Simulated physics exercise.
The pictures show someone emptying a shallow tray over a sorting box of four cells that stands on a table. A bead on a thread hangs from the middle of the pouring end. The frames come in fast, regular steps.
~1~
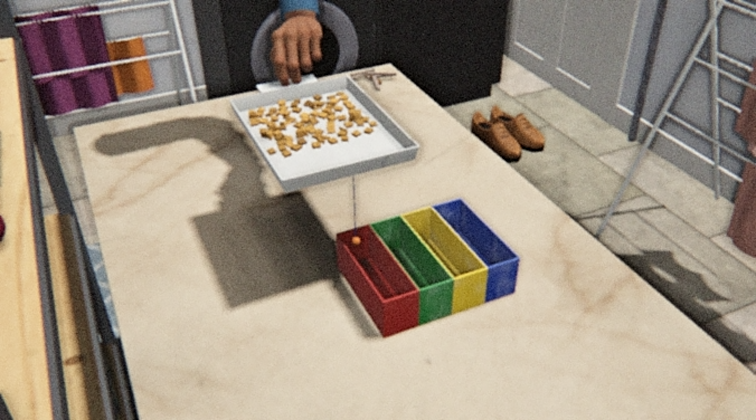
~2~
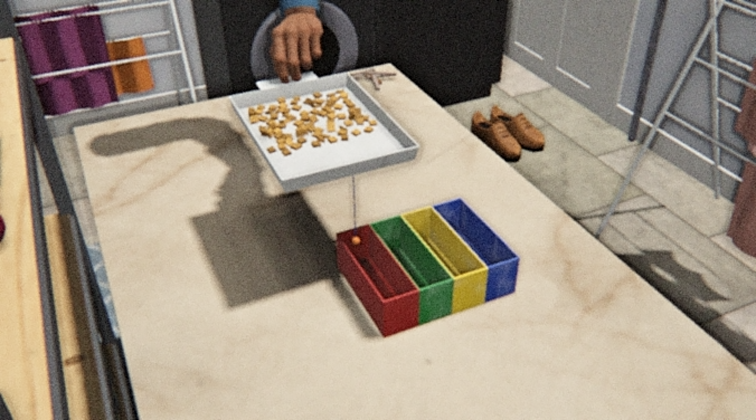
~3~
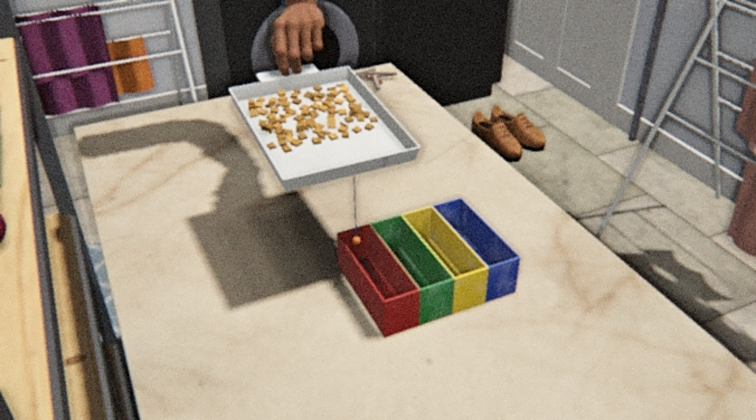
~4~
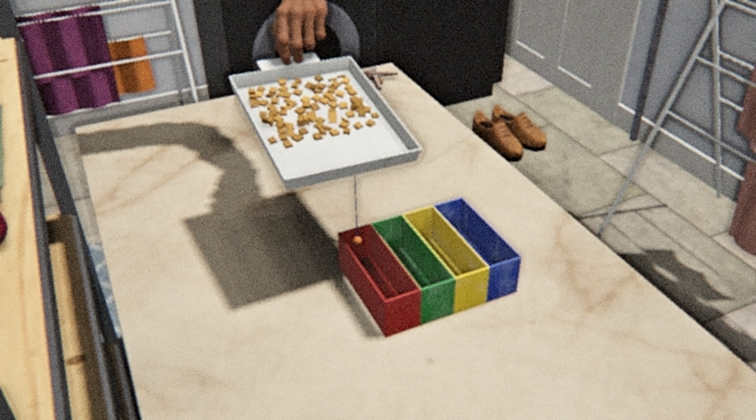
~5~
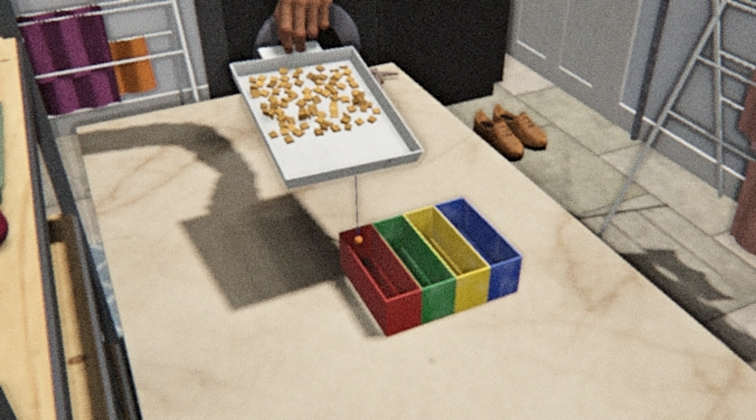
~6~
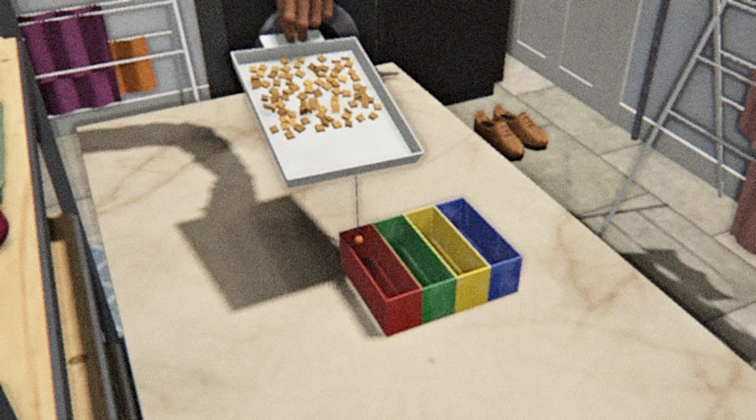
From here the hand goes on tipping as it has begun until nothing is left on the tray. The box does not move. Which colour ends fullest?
The green cell gets the most.
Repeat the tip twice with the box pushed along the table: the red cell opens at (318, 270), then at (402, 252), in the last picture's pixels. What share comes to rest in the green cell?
The first gives 20 %, the second 20 %.
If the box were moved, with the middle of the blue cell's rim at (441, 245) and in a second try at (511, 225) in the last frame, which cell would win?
At the first place the cell in yellow, at the second red.
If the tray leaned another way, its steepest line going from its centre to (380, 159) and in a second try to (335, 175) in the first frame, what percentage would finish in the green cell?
In turn 70 and 10 in a hundred.
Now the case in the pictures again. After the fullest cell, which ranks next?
Second comes the red cell.
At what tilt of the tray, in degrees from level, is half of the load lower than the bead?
Roughly 120°.
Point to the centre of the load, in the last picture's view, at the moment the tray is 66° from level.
At about (378, 159).
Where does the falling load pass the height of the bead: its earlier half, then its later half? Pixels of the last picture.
Around (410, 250) and then (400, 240).
Just after the last frame, tray tipped steeply; almost all on the tray; about a tenth falling or outside the box.
A moment on, tray tipped past a quarter turn; the larger part on the tray; about a tenth in the green cell; about a tenth in the red cell; just a few in the yellow cell; about a tenth falling or outside the box.
Further on, tray tipped past a quarter turn; roughly half in the green cell; roughly a third in the red cell; about a tenth in the yellow cell; just a few in the blue cell; about a tenth falling or outside the box.
When it is over, tray tipped past a quarter turn; roughly half in the green cell; roughly a third in the red cell; about a tenth in the yellow cell; just a few in the blue cell; about a tenth outside the box.
